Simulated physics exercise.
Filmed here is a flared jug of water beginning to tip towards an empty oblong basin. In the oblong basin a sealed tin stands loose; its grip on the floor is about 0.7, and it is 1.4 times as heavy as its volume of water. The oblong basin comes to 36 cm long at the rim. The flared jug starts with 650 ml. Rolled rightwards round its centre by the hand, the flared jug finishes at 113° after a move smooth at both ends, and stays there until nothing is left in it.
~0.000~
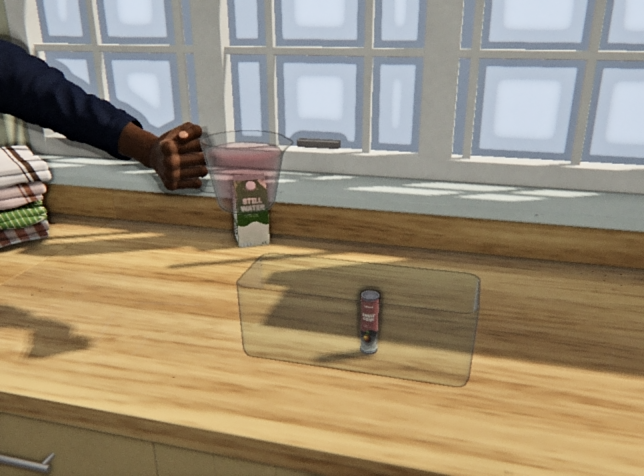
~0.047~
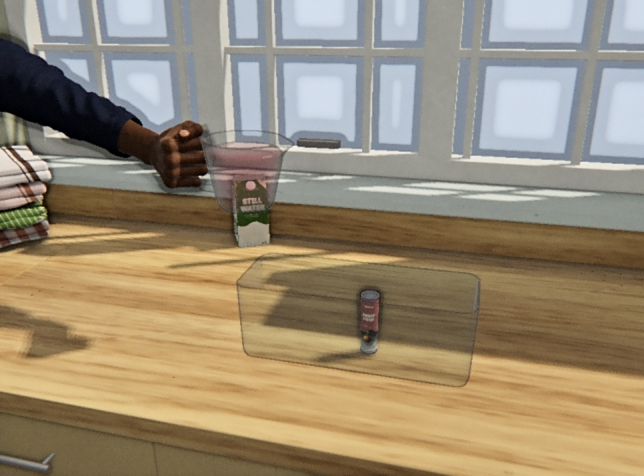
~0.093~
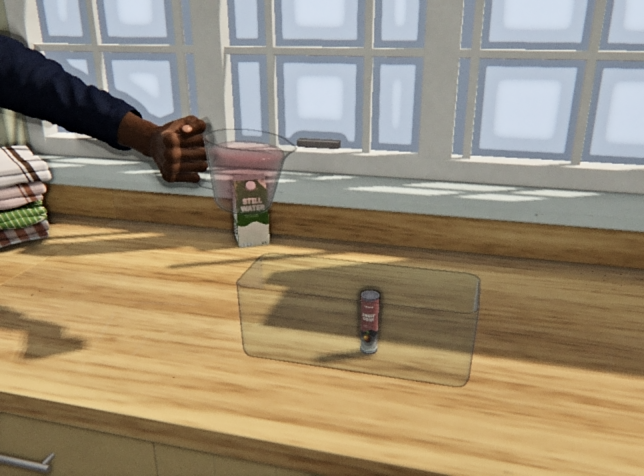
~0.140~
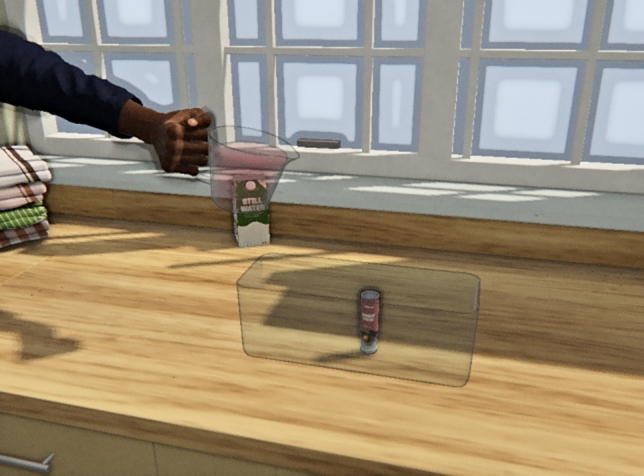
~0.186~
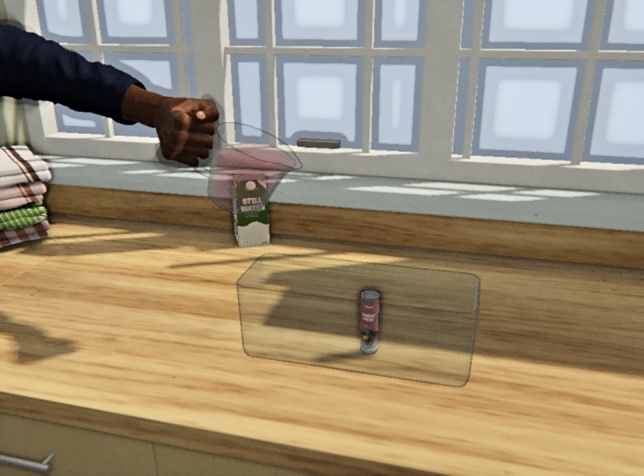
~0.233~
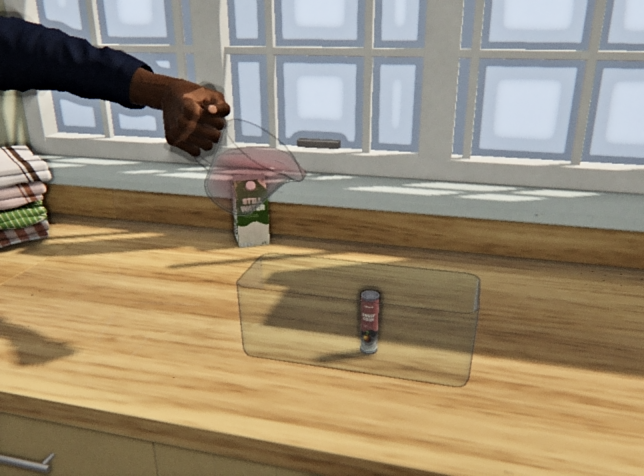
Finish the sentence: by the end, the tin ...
By the end, the tin is still upright.
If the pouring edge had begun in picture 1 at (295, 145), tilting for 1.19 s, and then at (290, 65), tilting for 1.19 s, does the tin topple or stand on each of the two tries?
Trial 1 - tin stays standing; trial 2 - tin tips.
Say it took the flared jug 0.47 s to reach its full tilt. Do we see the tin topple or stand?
So the tin will hold steady.
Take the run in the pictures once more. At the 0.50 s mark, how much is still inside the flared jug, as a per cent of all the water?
Portion remaining: Approx. 32 per cent.
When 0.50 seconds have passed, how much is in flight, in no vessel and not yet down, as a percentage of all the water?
Some 34 per cent.
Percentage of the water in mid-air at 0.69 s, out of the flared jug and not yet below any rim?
Airborne fraction: Approx. 7 %.
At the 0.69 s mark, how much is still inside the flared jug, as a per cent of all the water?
About 2 percent.
After 0.50 s the tilt is 104° and 31 per cent is still to pour; the tin stands where it began.
After 0.69 s the tilt is 113° and 2 per cent is still to pour; the tin stands where it began.
After 0.89 s the tilt is 113° and 0 per cent is still to pour; the tin stands where it began.
After 1.11 s the tilt is 113° and 0 per cent is still to pour; the tin stands where it began.
In the end the tin stands where it began.
